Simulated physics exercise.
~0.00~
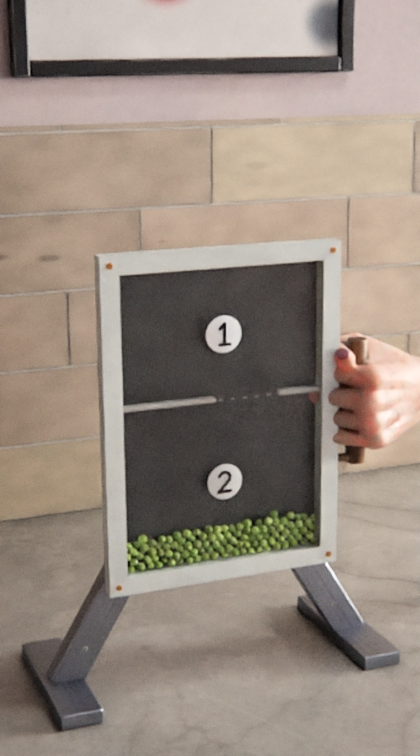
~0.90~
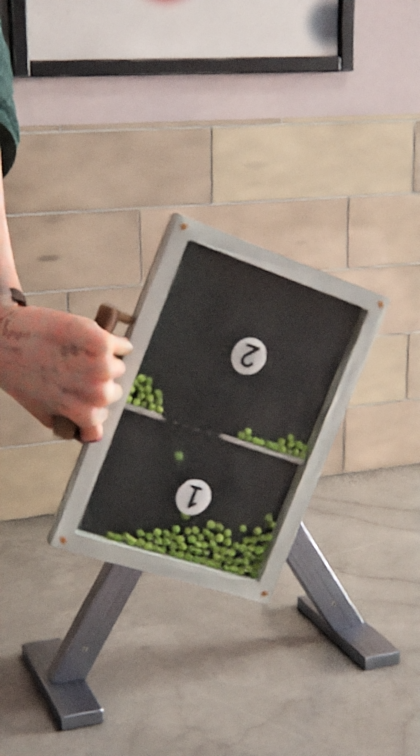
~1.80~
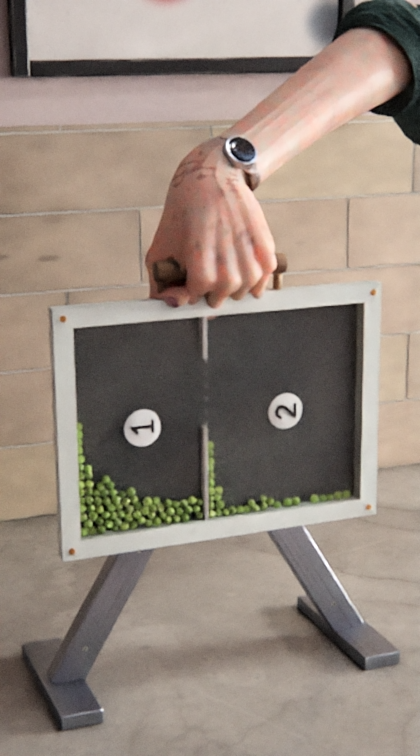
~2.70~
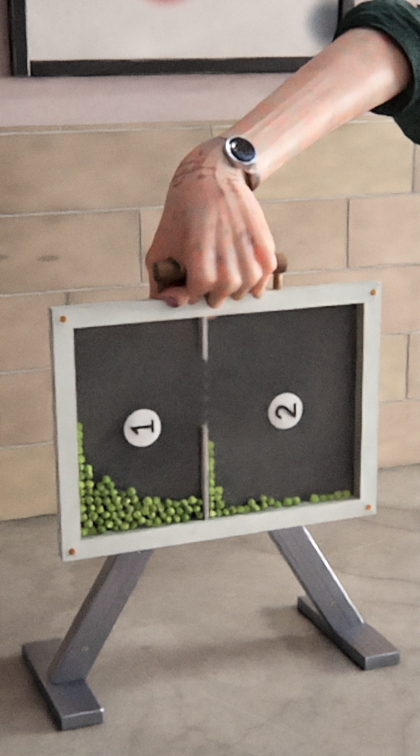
On a grey stone surface before a beige tiled wall, seen straight on by a still camera, a pale-framed box with a dark back stands on slanted grey legs. Small green peas lie along the bottom of its lower chamber, marked two, beneath an empty chamber marked one. A hand grips the handle at the right and the box turns clockwise, spilling peas through the gap in the divider as the numbers tip over. It keeps turning until it rests on its side, the hand now on top. It ends still, with more peas in the left chamber than the right.
